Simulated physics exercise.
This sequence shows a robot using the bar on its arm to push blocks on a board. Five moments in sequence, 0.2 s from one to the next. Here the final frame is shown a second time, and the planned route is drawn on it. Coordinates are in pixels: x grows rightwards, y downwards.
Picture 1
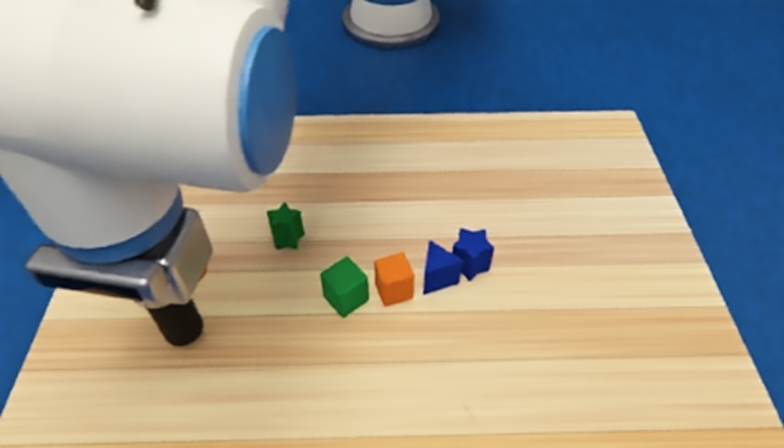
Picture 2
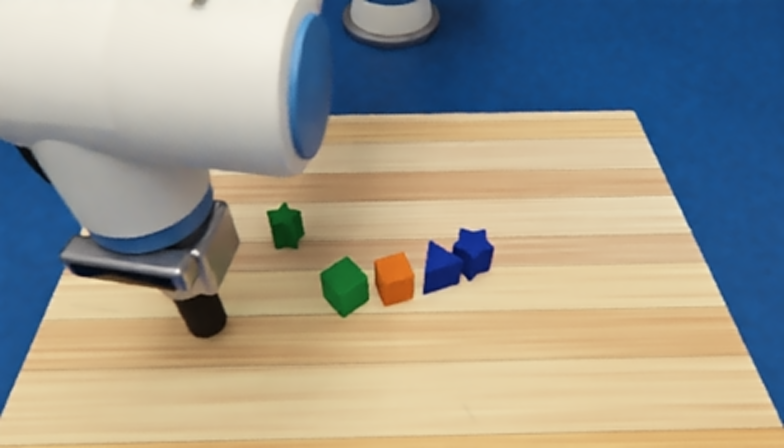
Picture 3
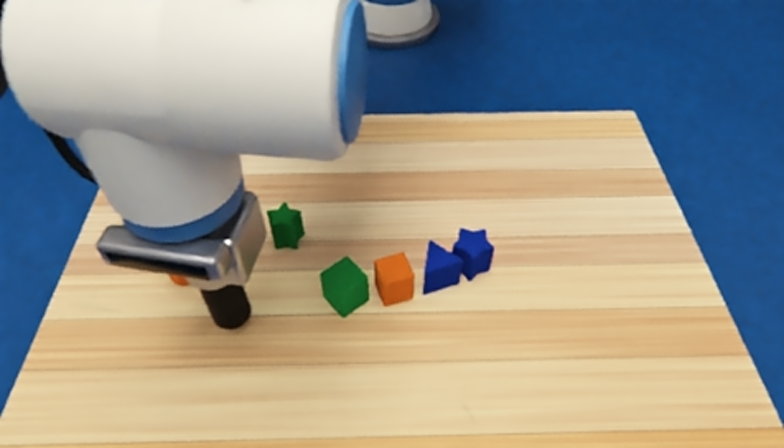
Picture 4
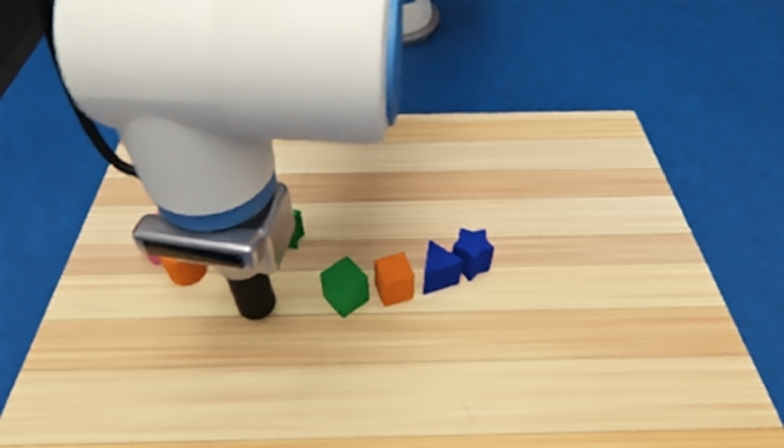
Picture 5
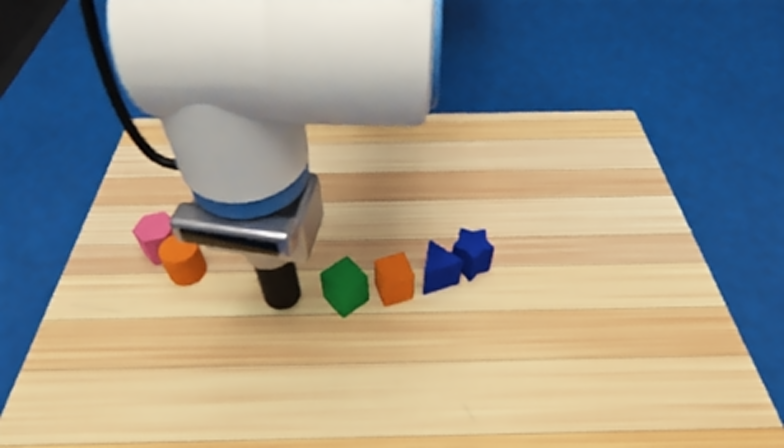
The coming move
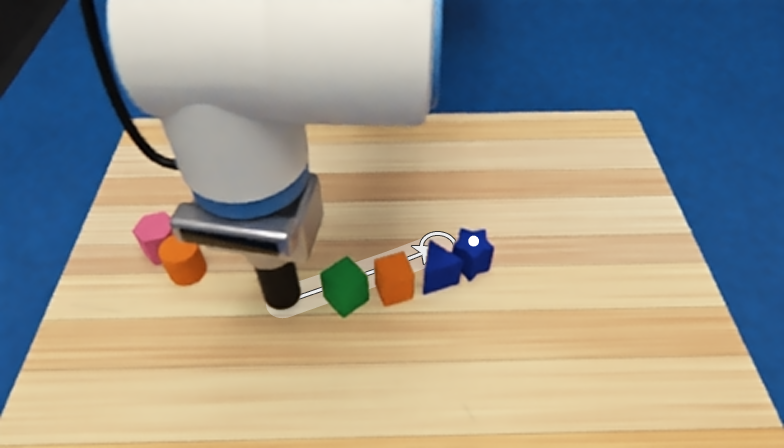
In the video, a white robot arm with a dark bar moves steadily right across a wooden board toward a green block, revealing orange and pink blocks behind it and covering a green star, while all the blocks stay still.
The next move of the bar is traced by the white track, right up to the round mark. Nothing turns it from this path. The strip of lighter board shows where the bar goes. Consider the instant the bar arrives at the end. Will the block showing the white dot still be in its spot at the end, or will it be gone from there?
It's unmoved.
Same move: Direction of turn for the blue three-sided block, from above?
It turns counter-clockwise.
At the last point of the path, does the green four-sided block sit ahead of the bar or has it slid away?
Lost on the way.
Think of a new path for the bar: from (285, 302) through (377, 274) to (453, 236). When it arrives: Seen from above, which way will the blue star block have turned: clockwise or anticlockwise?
Anticlockwise, looking down.
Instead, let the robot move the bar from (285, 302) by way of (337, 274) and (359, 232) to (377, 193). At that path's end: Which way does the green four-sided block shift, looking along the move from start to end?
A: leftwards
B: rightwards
The answer is B.
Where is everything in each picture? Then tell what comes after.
Lower end of the bar (185, 330), tops of blocks, green four-sided block (344, 275), orange four-sided block (394, 267), blue three-sided block (439, 257), blue star block (474, 241), in the first frame.
Bar (208, 323), blocks as before, in the second frame.
Bar (233, 314), blocks as before, in the third frame.
Bar (258, 305), blocks as before, in the fourth frame.
Bar (283, 295), green four-sided block (344, 275), orange four-sided block (394, 267), blue three-sided block (439, 257), blue star block (474, 241), in the fifth frame.
The drawn path runs from (285, 302) to (439, 247); the dot is on the blue star block.
The first path, step by step. One third of the way, bar (338, 277); green four-sided block (372, 275), turned 40° clockwise; orange four-sided block (407, 267), turned 20° clockwise.
Two thirds of the way, bar (391, 258); green four-sided block (387, 276), turned 100° clockwise; orange four-sided block (426, 275); blue three-sided block (451, 259), turned 20° anticlockwise.
At the end, bar (439, 240); green four-sided block (387, 276), turned 100° clockwise; orange four-sided block (426, 275); blue three-sided block (451, 259), turned 20° anticlockwise; blue star block not moved.
